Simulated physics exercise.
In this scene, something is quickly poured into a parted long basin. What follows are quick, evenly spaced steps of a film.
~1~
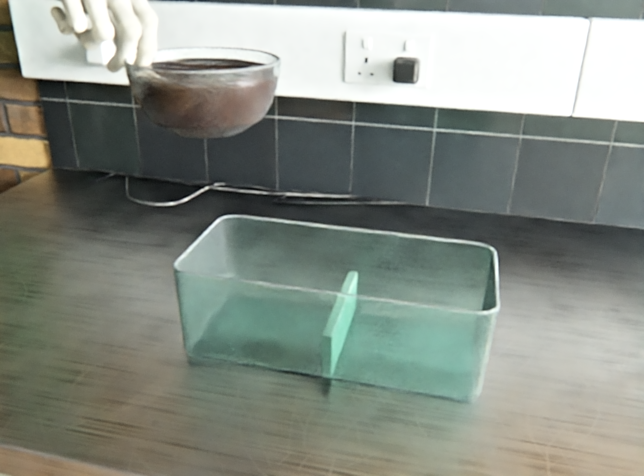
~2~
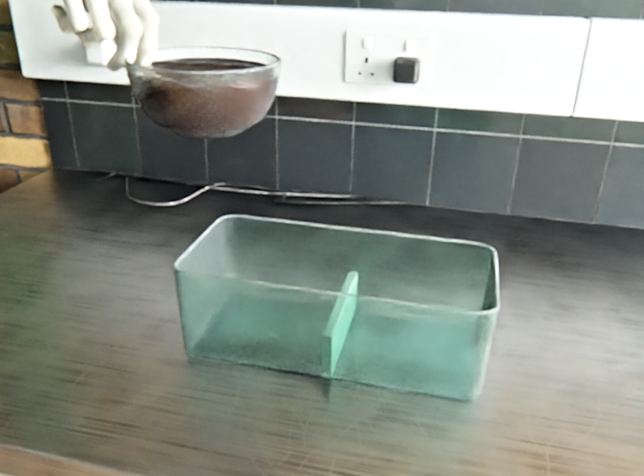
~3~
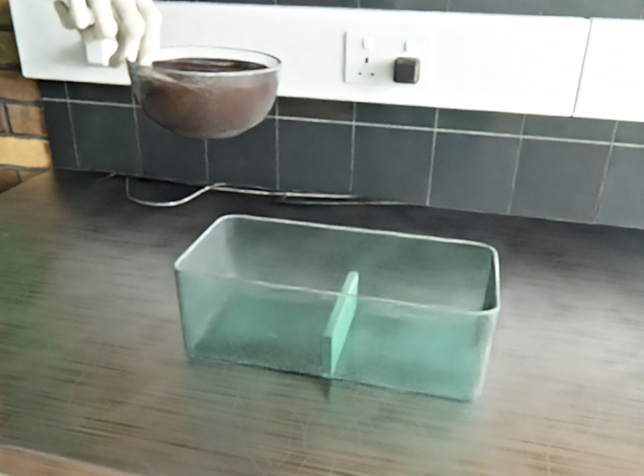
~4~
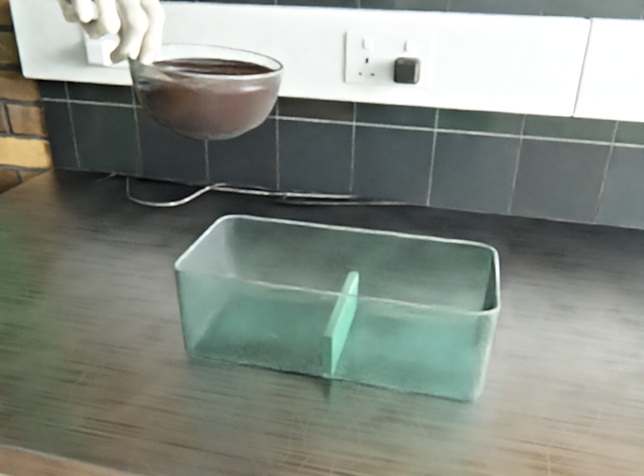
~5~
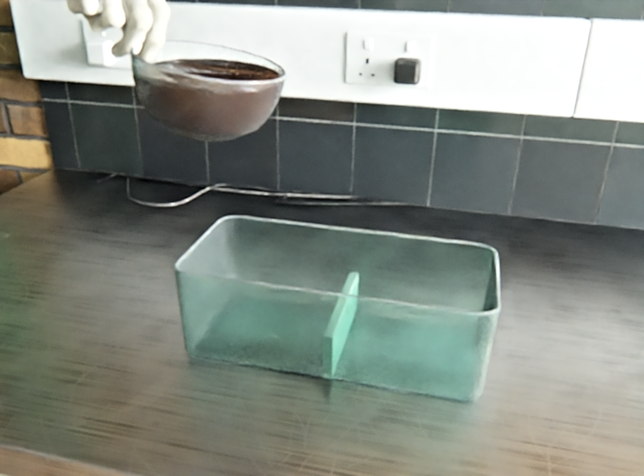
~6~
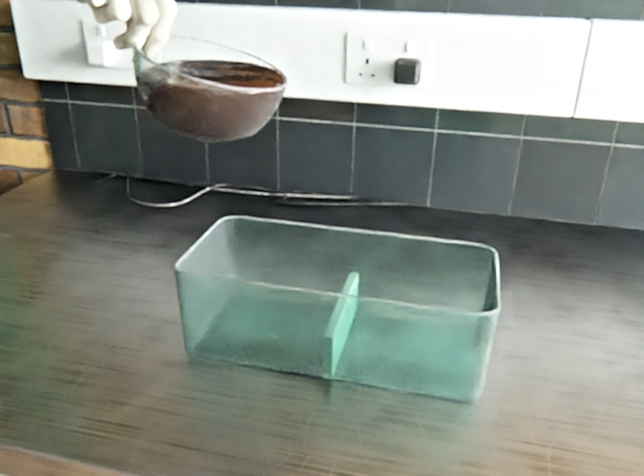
On a dark, streaked worktop before grey tiles and a white panel with a socket, the view looks slightly down from a fixed position. A pale hand at upper left holds a clear glass bowl of dark brown liquid above a long, greenish transparent basin split by a green divider. The hand gradually tilts the bowl to the right, its left side rising, while the basin stays still.
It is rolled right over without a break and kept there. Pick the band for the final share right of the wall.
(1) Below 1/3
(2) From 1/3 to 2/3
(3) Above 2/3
Answer: 2.
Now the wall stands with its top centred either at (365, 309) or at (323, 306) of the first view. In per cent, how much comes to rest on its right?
The first one comes to 15 percent, while the second comes to 75 percent.
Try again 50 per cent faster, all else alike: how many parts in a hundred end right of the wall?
Roughly 45 percent.
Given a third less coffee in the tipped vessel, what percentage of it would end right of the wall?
25 per cent.
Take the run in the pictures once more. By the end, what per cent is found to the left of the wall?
I'd put it near 45 per cent.
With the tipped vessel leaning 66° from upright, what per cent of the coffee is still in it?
40 per cent, roughly.
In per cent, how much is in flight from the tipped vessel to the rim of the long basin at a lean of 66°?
Around 40 in a hundred.
A moment on, the tilt is 66° and 42 per cent is still to pour, 6 is left of the wall and 12 right of it.
Next, the tilt is 92° and 5 per cent is still to pour, 32 is left of the wall and 53 right of it.
Then the tilt is 95° and 0 per cent is still to pour, 45 is left of the wall and 53 right of it.
Later the tilt is 95° and 0 per cent is still to pour, 46 is left of the wall and 53 right of it.
At rest 46 per cent lies left of the wall, 53 right of it and 1 outside.
